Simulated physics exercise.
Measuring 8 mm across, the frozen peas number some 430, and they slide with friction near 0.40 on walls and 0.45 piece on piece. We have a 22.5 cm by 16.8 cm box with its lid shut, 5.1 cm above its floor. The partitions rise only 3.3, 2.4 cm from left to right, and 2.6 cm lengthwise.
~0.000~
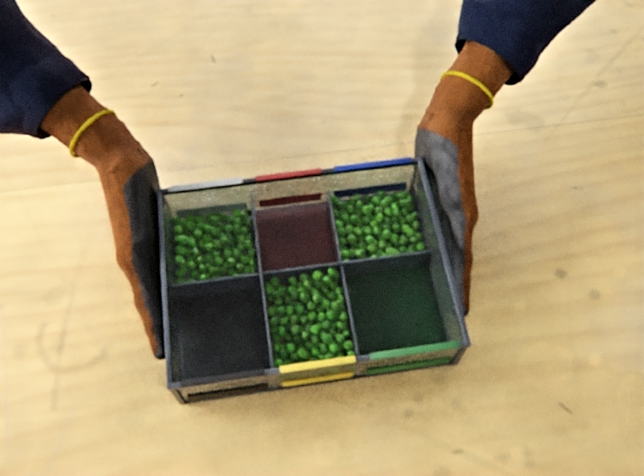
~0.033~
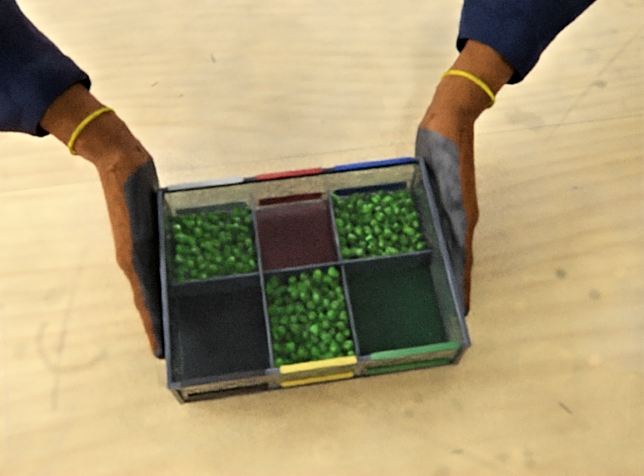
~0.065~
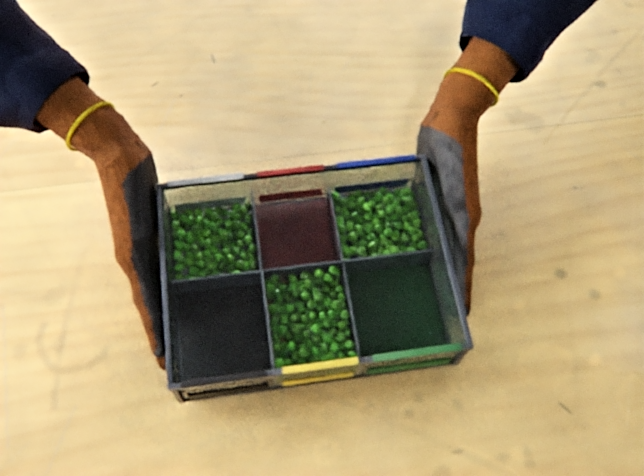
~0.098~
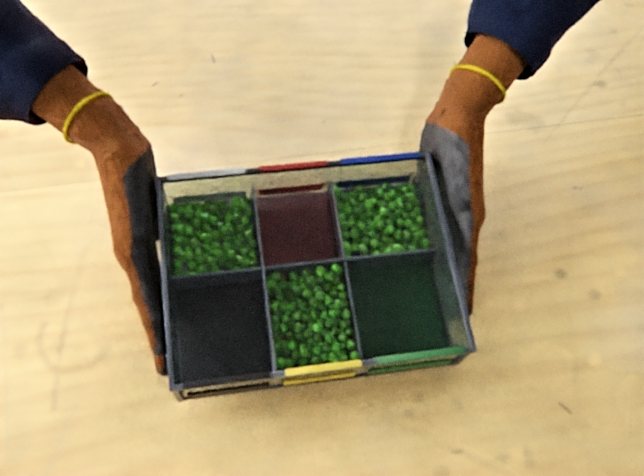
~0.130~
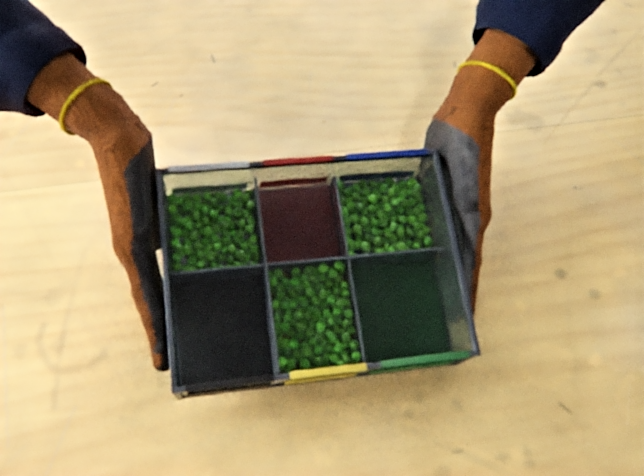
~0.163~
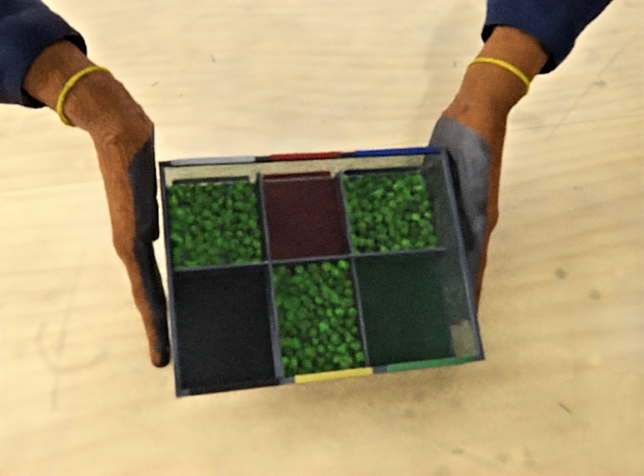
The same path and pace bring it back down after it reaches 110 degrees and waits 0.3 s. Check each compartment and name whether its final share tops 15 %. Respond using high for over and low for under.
Red compartment low, blue compartment low, green compartment high, yellow compartment high, white compartment low, black compartment low.
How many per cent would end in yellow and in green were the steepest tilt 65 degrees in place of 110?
The yellow compartment would hold 30 per cent, the green one 25 per cent.
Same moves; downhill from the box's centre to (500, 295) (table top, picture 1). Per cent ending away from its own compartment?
70 %.
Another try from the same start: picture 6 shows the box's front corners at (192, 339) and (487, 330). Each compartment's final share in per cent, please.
Each compartment ends with, in per cent, red 0, blue 65, green 30, yellow 0, white 5 and black 0.
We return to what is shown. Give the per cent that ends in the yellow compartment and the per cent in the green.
Yellow at 30 and green at 55, in per cent.
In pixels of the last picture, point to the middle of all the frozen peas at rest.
I'd put it at about (381, 335).
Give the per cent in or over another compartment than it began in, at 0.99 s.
Near 65 in a hundred.
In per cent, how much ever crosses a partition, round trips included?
Roughly 75 in a hundred.
After 0.99 s, tilt 110 degrees; blue 10 %, green 45 %, yellow 35 %, black 5 %.
After 1.54 s, tilt 60 degrees; blue 5 %, green 55 %, yellow 35 %, black 5 %.
After 2.15 s, tilt 0 degrees; blue 5 %, green 55 %, yellow 30 %, black 5 %.
In the end, at 2.6 s, red 0 %, blue 5 %, green 55 %, yellow 30 %, white 0 %, black 5 %.
